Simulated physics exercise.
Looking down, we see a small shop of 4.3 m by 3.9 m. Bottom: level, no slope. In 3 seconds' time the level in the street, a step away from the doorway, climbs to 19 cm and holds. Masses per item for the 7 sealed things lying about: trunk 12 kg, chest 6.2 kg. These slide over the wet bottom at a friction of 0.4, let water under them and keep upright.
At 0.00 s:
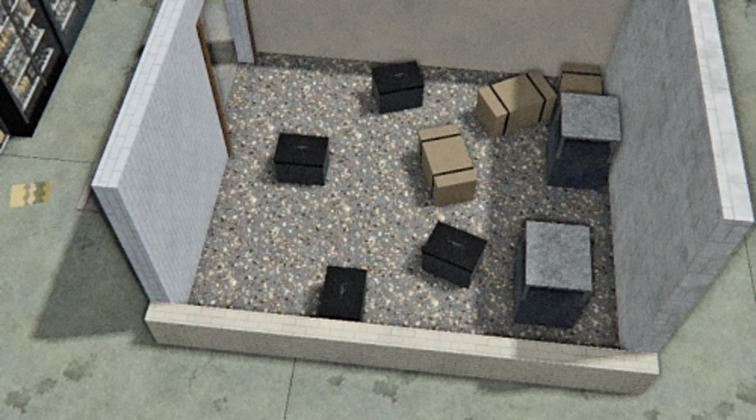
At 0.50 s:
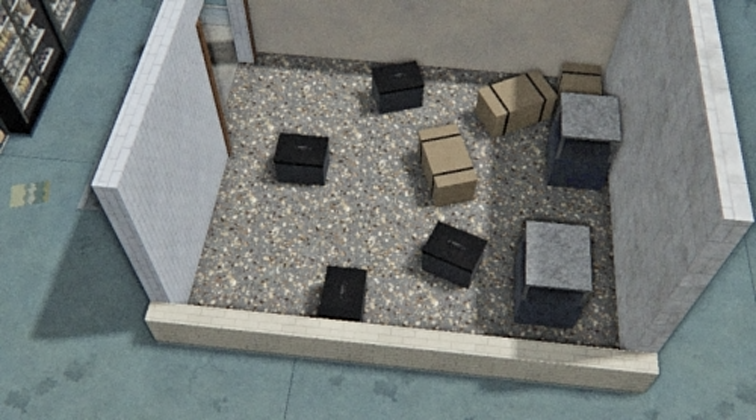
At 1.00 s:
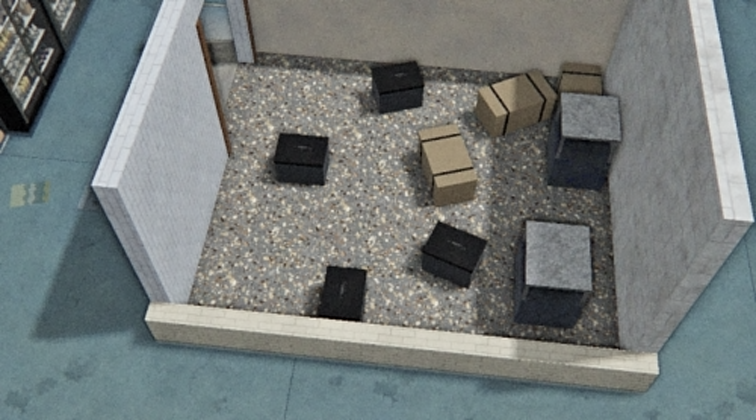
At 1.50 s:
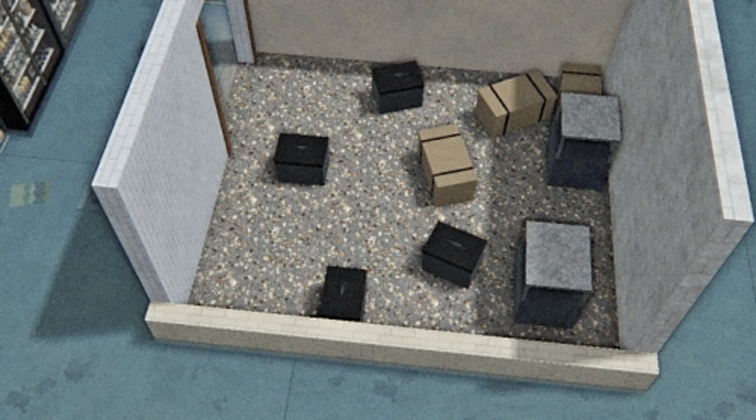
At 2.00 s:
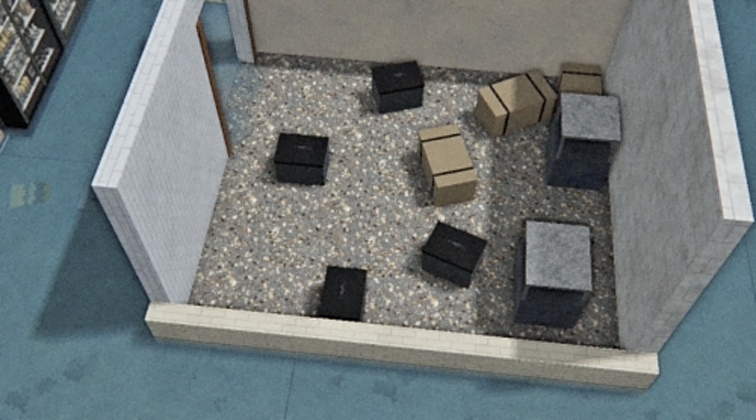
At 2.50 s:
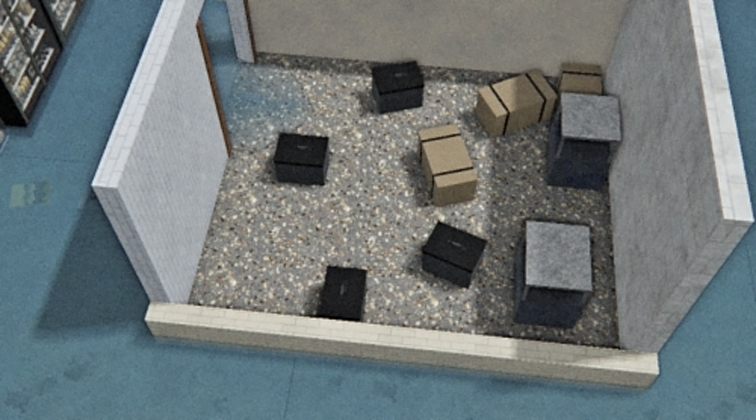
Bluish water spreads across the grey ground outside a small walled room seen from above, surrounding its walls and deepening in colour. It then creeps through the doorway at the upper left and fans thinly over the pebbled floor, while the black, tan and grey boxes inside stay still.
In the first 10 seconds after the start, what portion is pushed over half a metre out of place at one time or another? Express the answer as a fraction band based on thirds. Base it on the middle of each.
The band is at least two thirds.
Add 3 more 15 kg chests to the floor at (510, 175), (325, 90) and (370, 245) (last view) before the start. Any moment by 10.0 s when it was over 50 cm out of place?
One: Beyond it. Two: Beyond it. Three: Within it.
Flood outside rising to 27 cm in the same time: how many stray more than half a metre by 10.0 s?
Result: 6.
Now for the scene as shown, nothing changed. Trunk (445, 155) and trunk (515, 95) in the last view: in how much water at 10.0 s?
Depth approx. 11 cm / 11 cm.
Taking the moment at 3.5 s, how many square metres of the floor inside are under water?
Wet area: Approx. 3.0 m2.
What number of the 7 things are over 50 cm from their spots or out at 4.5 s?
Tally: 1.
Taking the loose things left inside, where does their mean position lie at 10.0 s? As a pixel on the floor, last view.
Around (444, 205).
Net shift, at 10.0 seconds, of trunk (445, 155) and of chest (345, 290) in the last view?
Respectively 140 and 60 centimetres.
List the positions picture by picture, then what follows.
In the first frame, a trunk at (447, 155) rests on the ground; a chest at (398, 76) rests on the ground; 0.0 m2 under water; 0 of 7 have shifted.
In the second frame, a trunk at (447, 155), on the bottom; a chest at (398, 76), on the bottom; 0.0 m2 under water; 0 of 7 have shifted.
In the third frame, a trunk at (447, 155), on the bottom; a chest at (398, 76), on the bottom; water covers 0.0 m2; 0 of 7 have shifted.
In the fourth frame, a trunk at (447, 155) rests on the ground; a chest at (398, 76) rests on the ground; water covers 0.0 m2; 0 of 7 have shifted.
In the fifth frame, a trunk at (447, 155) rests on the ground; a chest at (398, 76) rests on the ground; 0.1 m2 under water; 0 of 7 have shifted.
In the sixth frame, a trunk at (447, 155), on the bottom; a chest at (398, 76) rests on the ground; 0.9 m2 under water; 0 of 7 have shifted.
After 3.5 s 0 of 7 are over 50 cm from their spots; 0 afloat.
After 4.5 s 1 of 7 are over 50 cm from their spots; 0 afloat.
After 7.0 s 4 of 7 are over 50 cm from their spots; 5 afloat.
After 10.0 s 6 of 7 are over 50 cm from their spots, and 6 have been at some point; 5 afloat.
